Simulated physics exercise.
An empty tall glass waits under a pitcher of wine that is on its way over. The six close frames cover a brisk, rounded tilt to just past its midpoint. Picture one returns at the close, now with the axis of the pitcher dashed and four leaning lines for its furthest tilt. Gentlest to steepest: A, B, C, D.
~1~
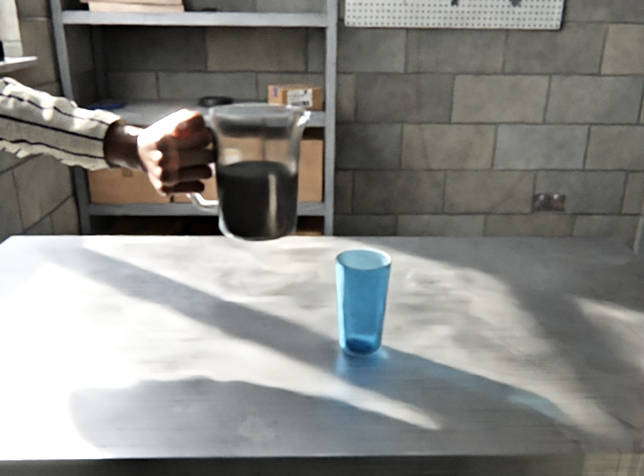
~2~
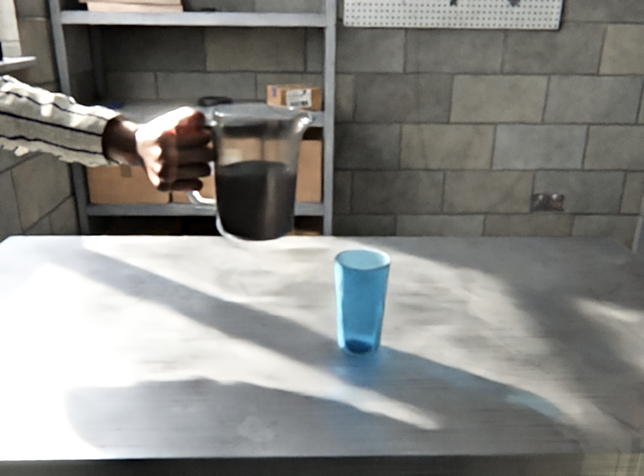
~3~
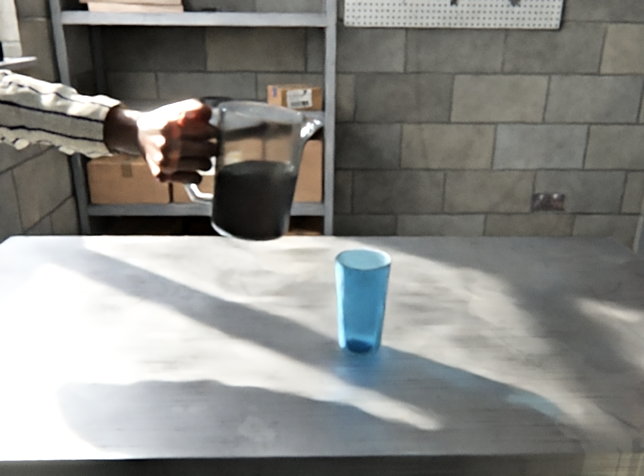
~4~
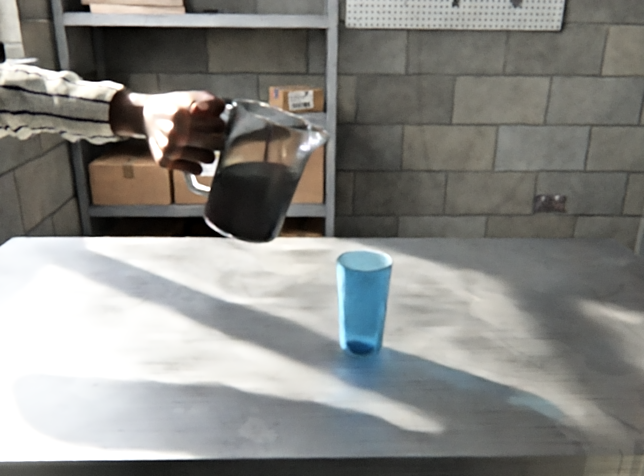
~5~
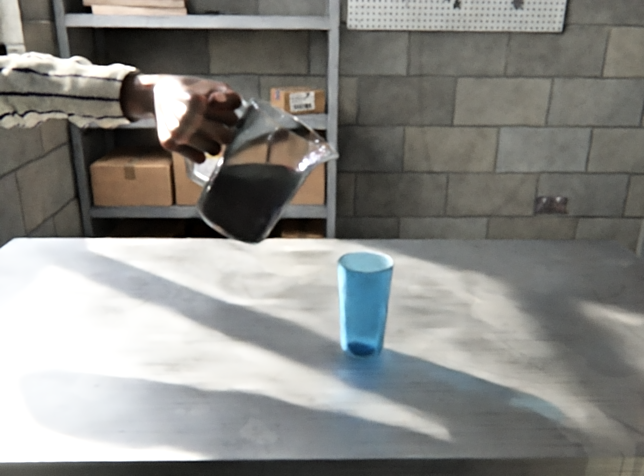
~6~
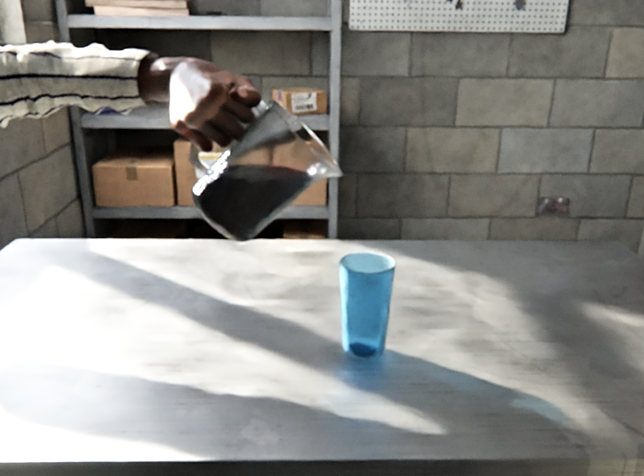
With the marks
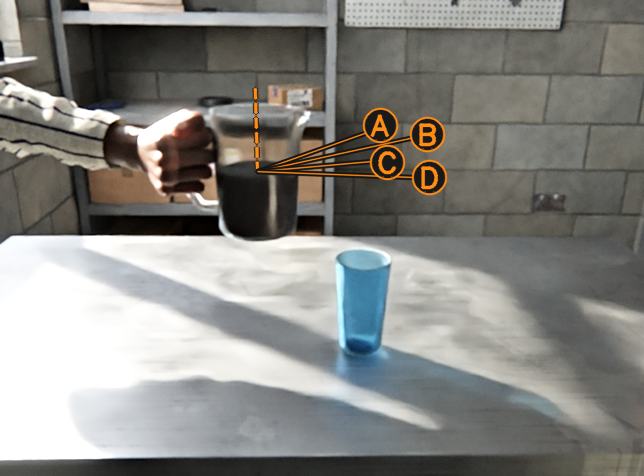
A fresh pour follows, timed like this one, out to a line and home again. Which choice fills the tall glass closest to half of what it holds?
Line A.
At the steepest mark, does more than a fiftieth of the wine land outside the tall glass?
Yes, it does.
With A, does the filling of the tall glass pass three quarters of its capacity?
No, less.
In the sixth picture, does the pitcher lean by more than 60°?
No, it does not.
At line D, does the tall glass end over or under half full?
Over half.
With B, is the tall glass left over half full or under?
Over.
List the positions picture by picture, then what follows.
The first picture shows upright, lip at (314, 114); rim of the tall glass round (363, 258); nothing has left yet.
The second picture shows tipped about 2°, lip at (315, 116); nothing has left yet.
The third picture shows tipped about 9°, lip at (322, 123); nothing has left yet.
The fourth picture shows tipped about 19°, lip at (331, 137); nothing has left yet.
The fifth picture shows tipped about 31°, lip at (338, 155); nothing has left yet.
The sixth picture shows tipped about 44°, lip at (341, 173); nothing has left yet.
In orange, A at (365, 133); B at (411, 138); C at (370, 161); D at (412, 177).
With A, the tall glass ends with about 50 % of what it can hold.
With B, the tall glass ends with about 77 % of what it can hold.
With C, the tall glass ends with about 91 % of what it can hold; 10 % of the wine is spilt.
With D, the tall glass is filled to the brim; 21 % of the wine is spilt.
